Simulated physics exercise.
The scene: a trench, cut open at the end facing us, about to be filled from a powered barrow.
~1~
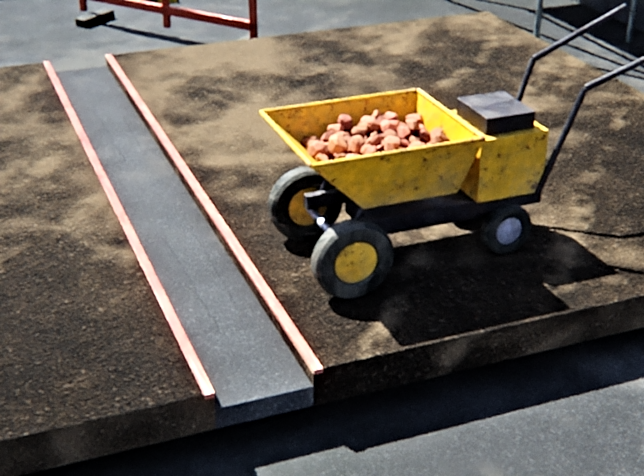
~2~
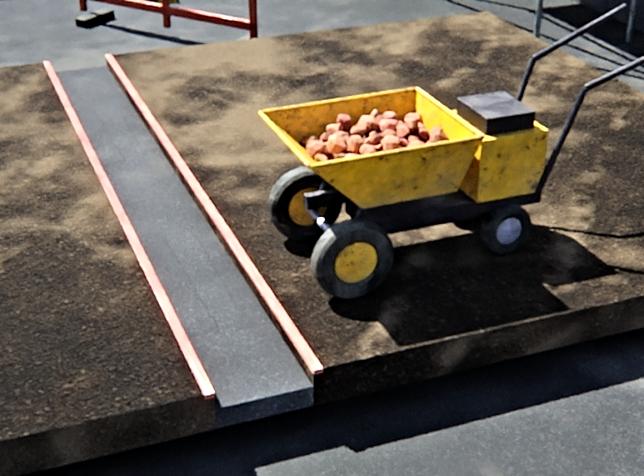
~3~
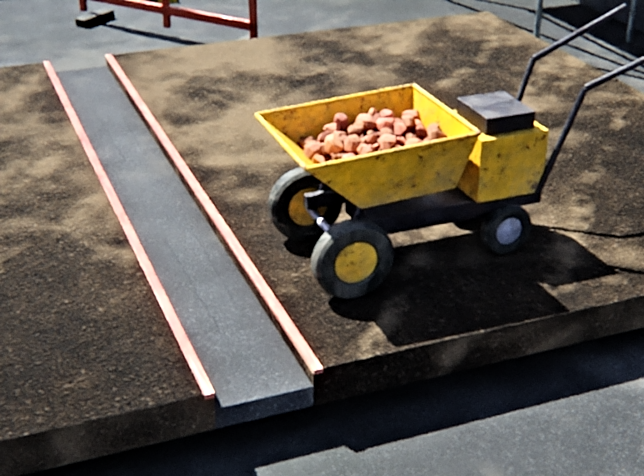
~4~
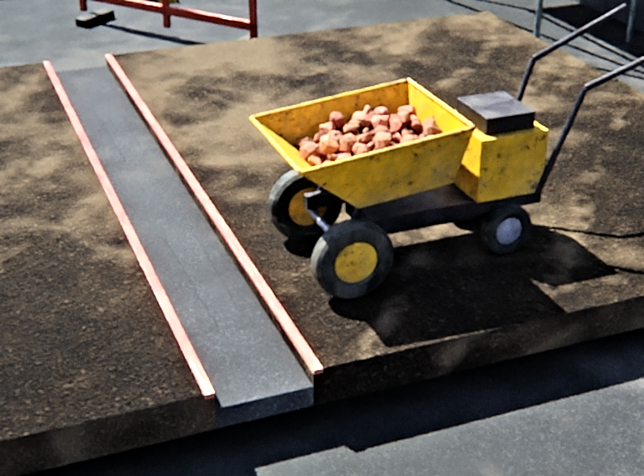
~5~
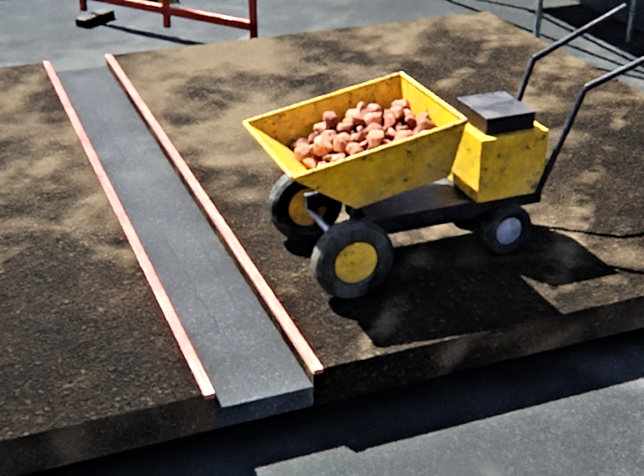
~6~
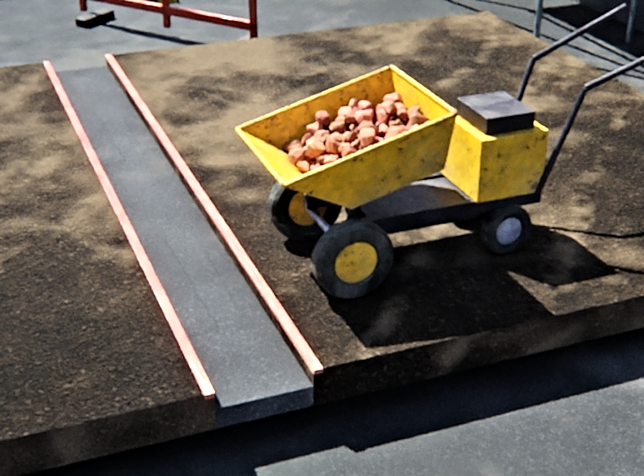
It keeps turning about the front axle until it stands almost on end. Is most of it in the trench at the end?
In the trench: The larger part.
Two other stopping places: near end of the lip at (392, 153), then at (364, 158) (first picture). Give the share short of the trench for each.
The first gives 30 %, the second 10 %.
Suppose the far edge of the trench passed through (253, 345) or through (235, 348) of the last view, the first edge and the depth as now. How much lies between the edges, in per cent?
The first gives 0 %, the second 20 %.
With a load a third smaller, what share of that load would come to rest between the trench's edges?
Roughly 90 in a hundred.
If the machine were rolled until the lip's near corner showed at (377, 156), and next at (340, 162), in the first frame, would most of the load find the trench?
One: Above a half. Two: Over half.
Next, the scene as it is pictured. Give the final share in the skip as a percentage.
It comes to 25 per cent or so.
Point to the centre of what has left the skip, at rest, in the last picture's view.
Near (190, 293).
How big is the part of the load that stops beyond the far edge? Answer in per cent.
It comes to 10 per cent or so.
Shortly afterwards, skip tipped steeply; the whole lot in the skip.
Next, skip tipped right over; near two thirds in the skip; near a third in or heaped over the trench; only a few beyond it.
Some moments later, skip tipped right over; near a quarter in the skip; near two thirds in or heaped over the trench; a little beyond it.
In the end, skip tipped right over; near a quarter in the skip; near two thirds in or heaped over the trench; a little beyond it.
